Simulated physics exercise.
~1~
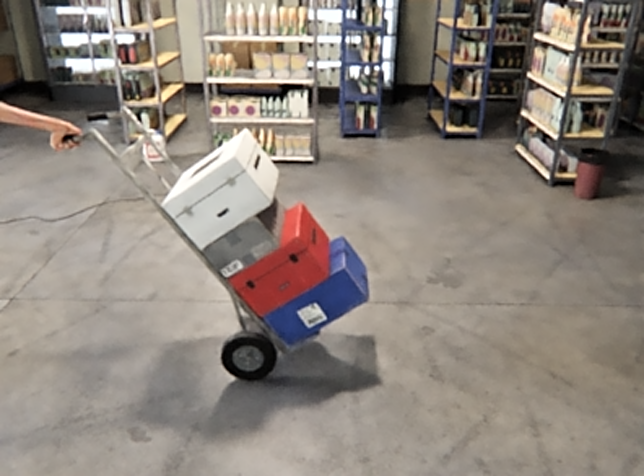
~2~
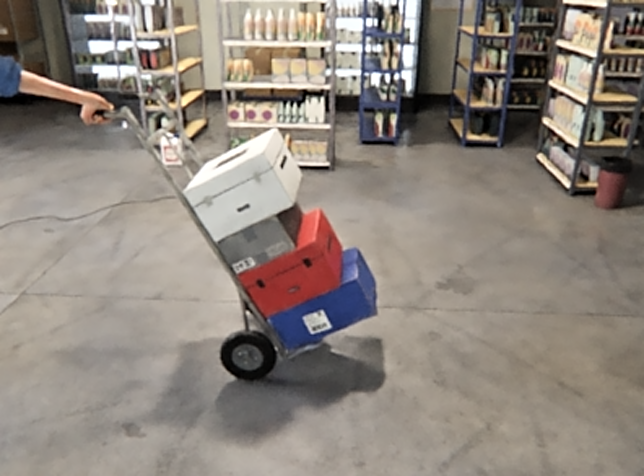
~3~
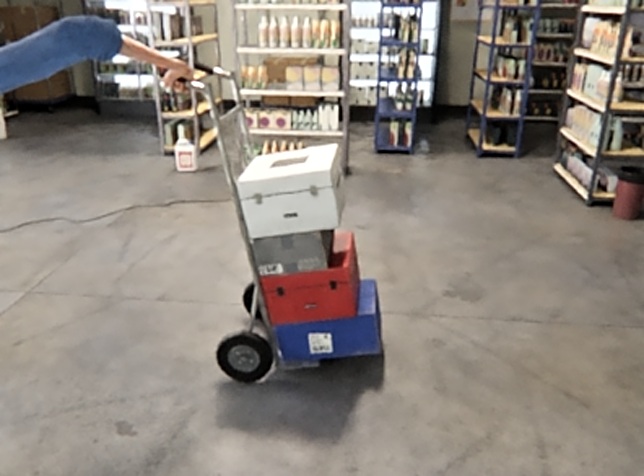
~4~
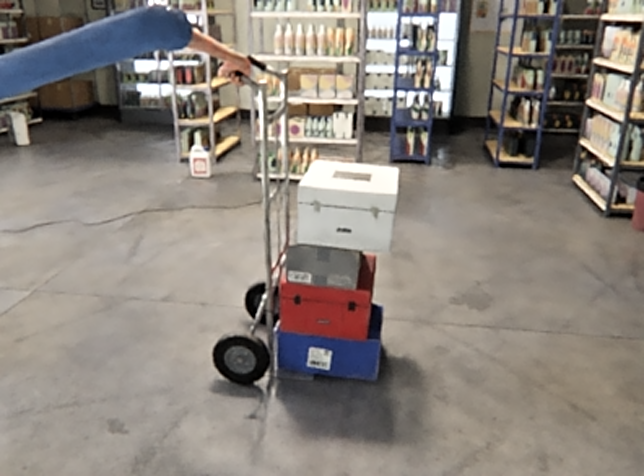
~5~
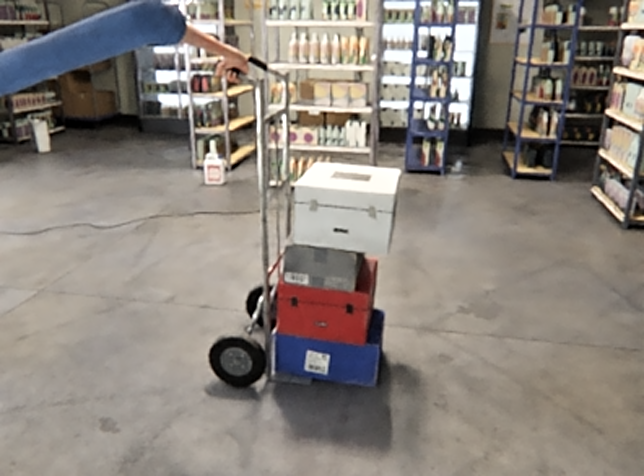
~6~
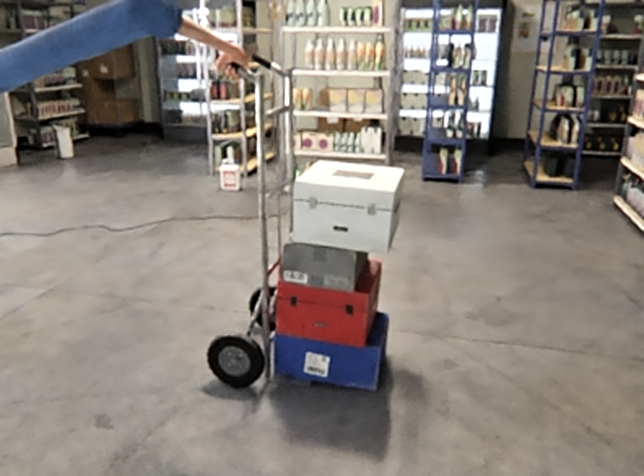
An arm swings a leaning hand truck upright, its stacked boxes staying aboard as the white toolbox shifts forward and rests overhanging.
